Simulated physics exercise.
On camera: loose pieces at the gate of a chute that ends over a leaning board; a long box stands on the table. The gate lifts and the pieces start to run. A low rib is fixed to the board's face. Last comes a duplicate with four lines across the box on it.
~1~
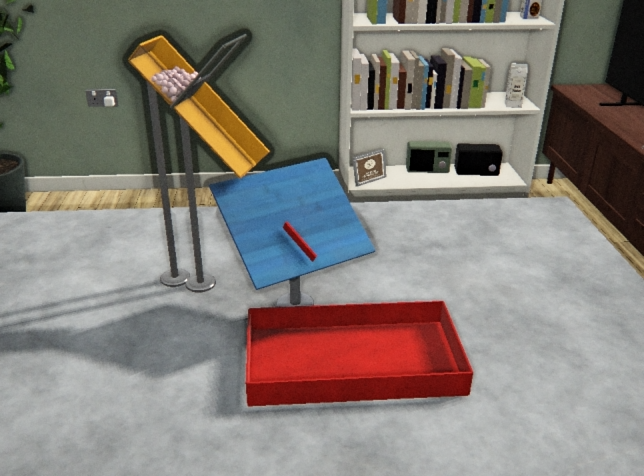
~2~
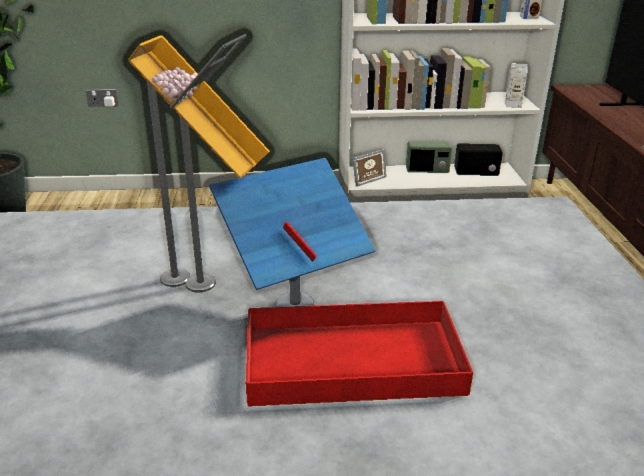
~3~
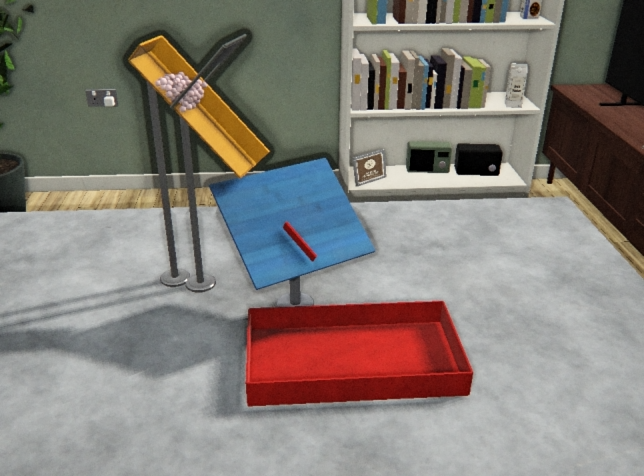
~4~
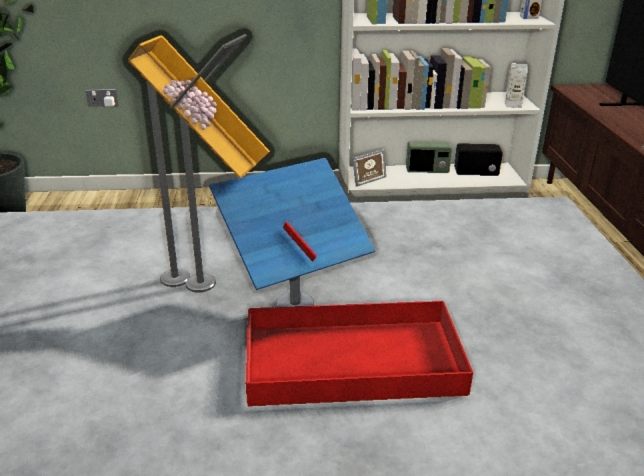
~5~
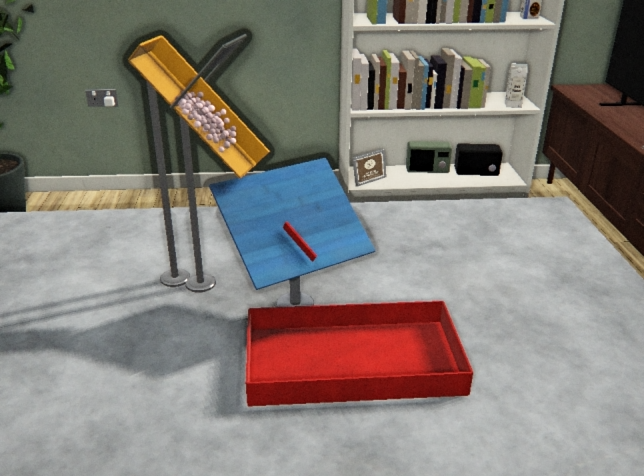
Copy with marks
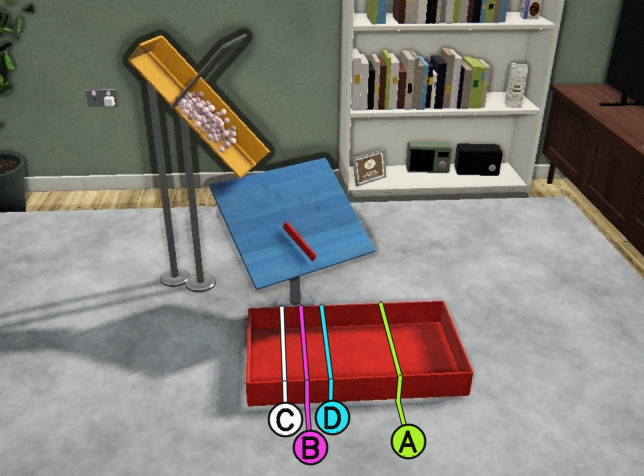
The clip opens on small pale beads bunched near the top of a sloping yellow chute, above a tilted blue board with a red rib and an empty red box. The beads slide down the chute to the right, slowly at first, then spread out along its lower half.
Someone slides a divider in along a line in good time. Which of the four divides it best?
The best line is A.
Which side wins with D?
The right side.
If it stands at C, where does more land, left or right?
The right side.
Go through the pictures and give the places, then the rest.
The first picture shows load behind the gate at (178, 82), sugar pearls; lip of the chute at (249, 171), sloping fairly steeply.
The second picture shows middle of the board at (294, 218), tilted fairly steeply; middle of its low edge at (319, 269); of its high edge at (270, 170).
The third picture shows front corners of the box at (247, 383) and (473, 372), empty; front of the load at (193, 106).
The fourth picture shows middle of the load at (197, 101); its front at (207, 124), about a third of the way to the lip; rib from (286, 222) to (316, 256).
The fifth picture shows middle of the load at (209, 116); its front at (233, 141), about two thirds of the way to the lip.
On the marked copy, line A crosses the front rim at (400, 376); line B crosses the front rim at (306, 380); line C crosses the front rim at (284, 381); line D crosses the front rim at (331, 379).
For line A, of what is caught, about half on the left of the divider, about half on the right.
For line B, of what is caught, a small part on the left of the divider, nearly all on the right.
For line C, of what is caught, a stray few on the left of the divider, nearly all on the right.
For line D, of what is caught, a small part on the left of the divider, nearly all on the right.
